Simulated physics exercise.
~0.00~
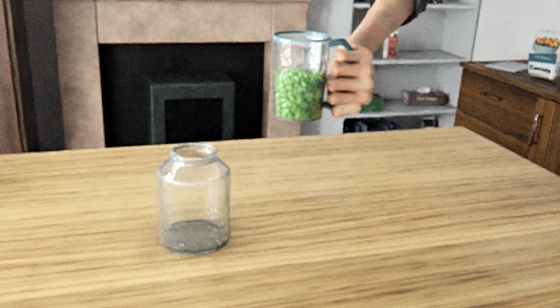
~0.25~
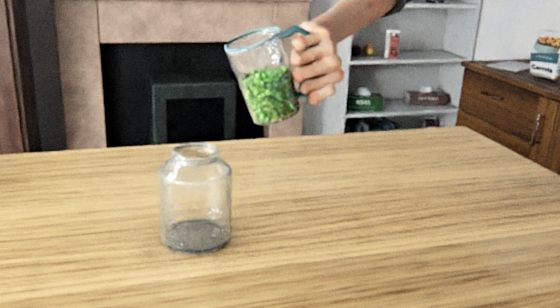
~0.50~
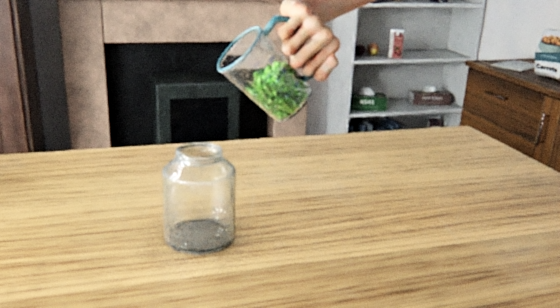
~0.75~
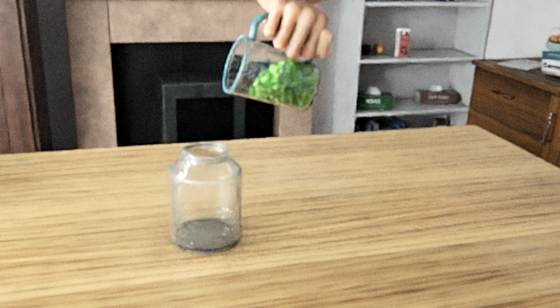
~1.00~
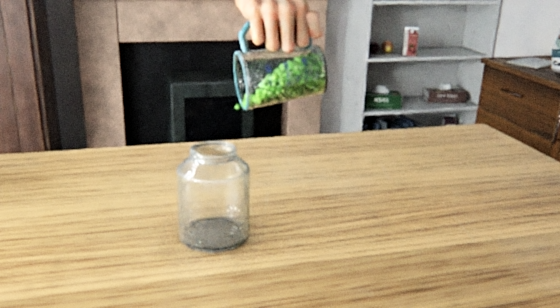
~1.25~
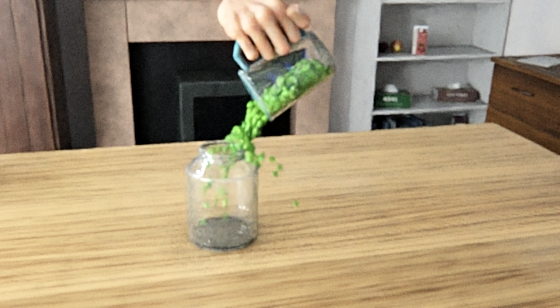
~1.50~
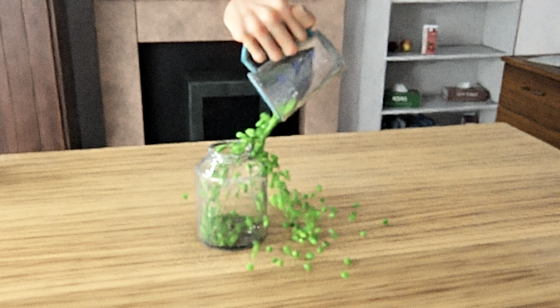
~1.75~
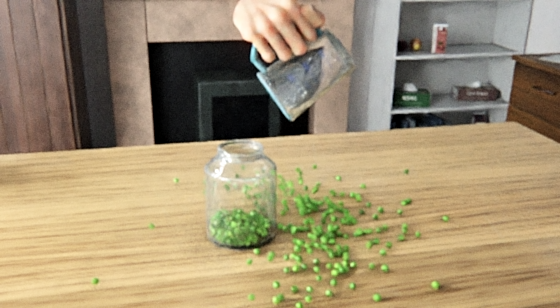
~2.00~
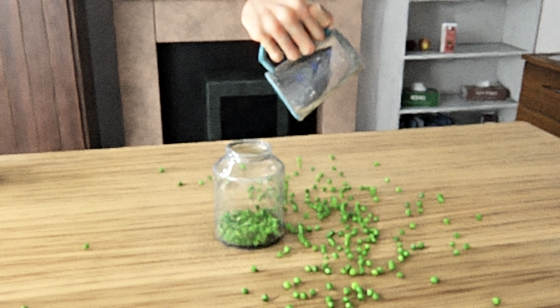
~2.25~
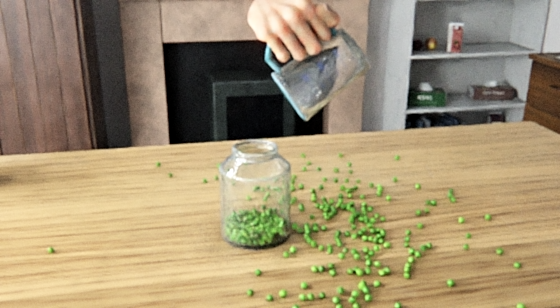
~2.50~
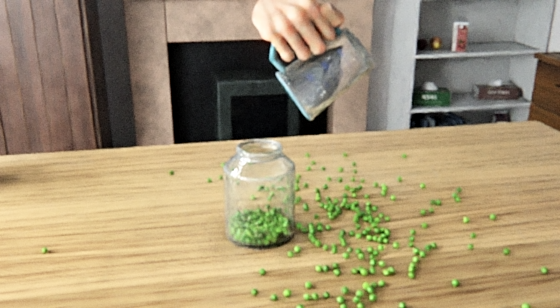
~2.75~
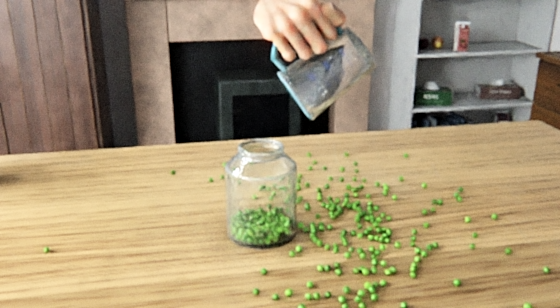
A hand tilted a clear glass cup of green peas over an open jar on a wooden table, and the peas tumbled out in a rush. Some landed inside, but most scattered across the tabletop, leaving the jar partly filled and the upturned cup empty.
